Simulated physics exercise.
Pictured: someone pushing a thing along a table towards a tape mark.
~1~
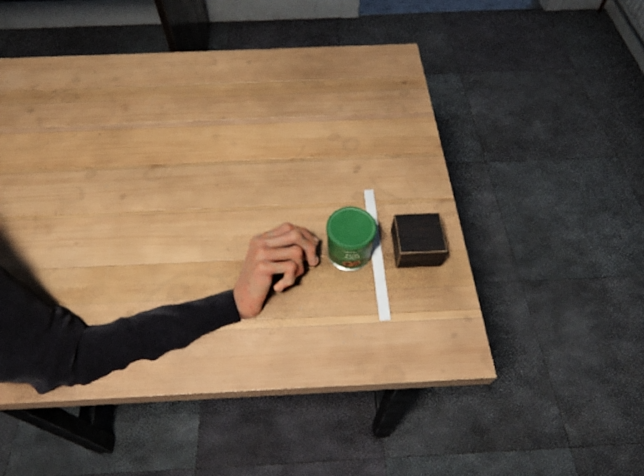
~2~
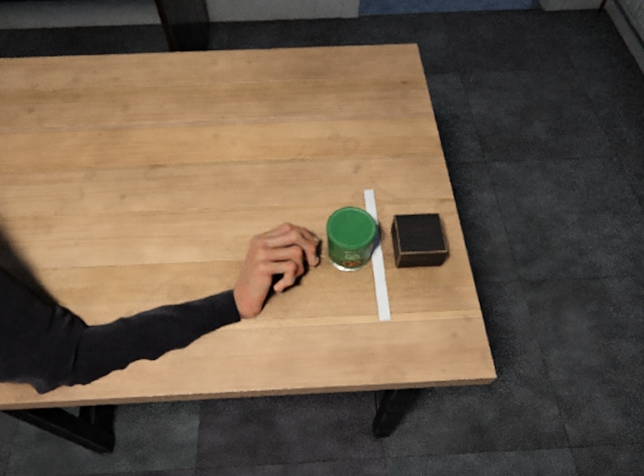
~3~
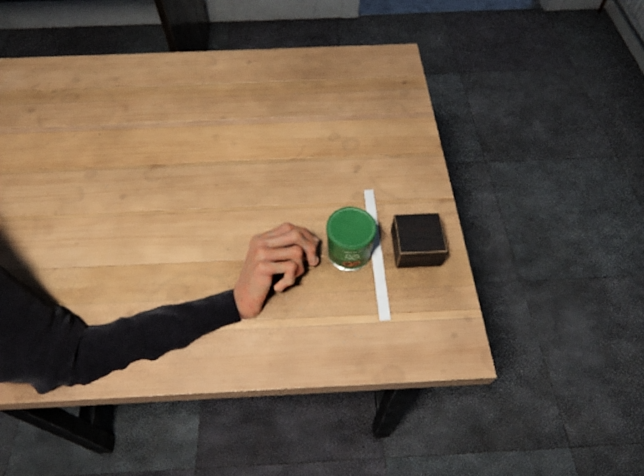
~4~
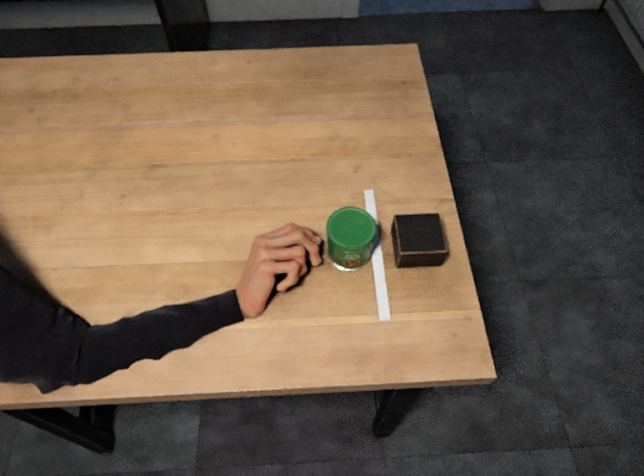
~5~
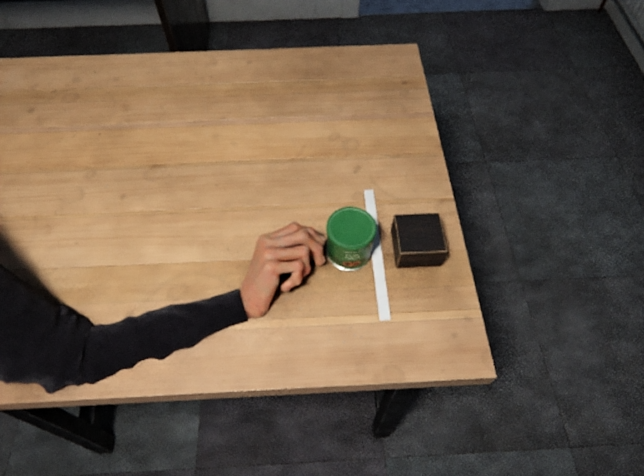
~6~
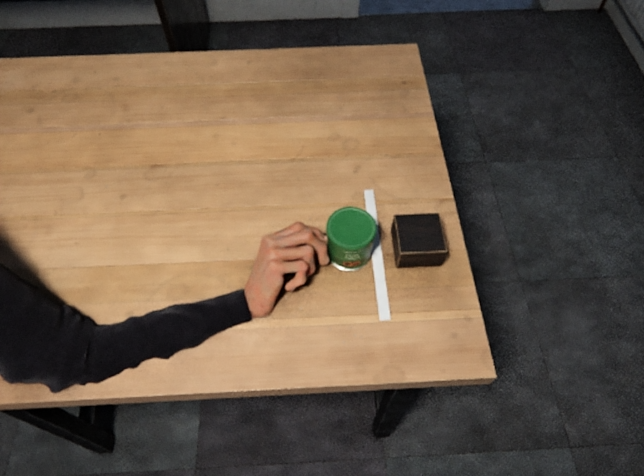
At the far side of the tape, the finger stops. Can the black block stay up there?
I reckon it ends up on the table after all.
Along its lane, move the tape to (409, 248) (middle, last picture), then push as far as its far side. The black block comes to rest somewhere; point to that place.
(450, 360).
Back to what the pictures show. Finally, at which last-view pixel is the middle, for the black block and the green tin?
In order: (453, 239); (407, 237).
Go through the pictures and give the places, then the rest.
Black block (418, 240); green tin (350, 239), in the first frame.
Black block (418, 241); green tin (350, 240), in the second frame.
Black block (418, 241); green tin (350, 240), in the third frame.
Black block (418, 241); green tin (350, 240), in the fourth frame.
Black block (418, 241); green tin (350, 240), in the fifth frame.
Black block (418, 241); green tin (350, 240), in the sixth frame.
Then, 0.54 s later than the last frame, black block shifted a little near (430, 240).
When it is over, the black block remains on top, near (453, 239).
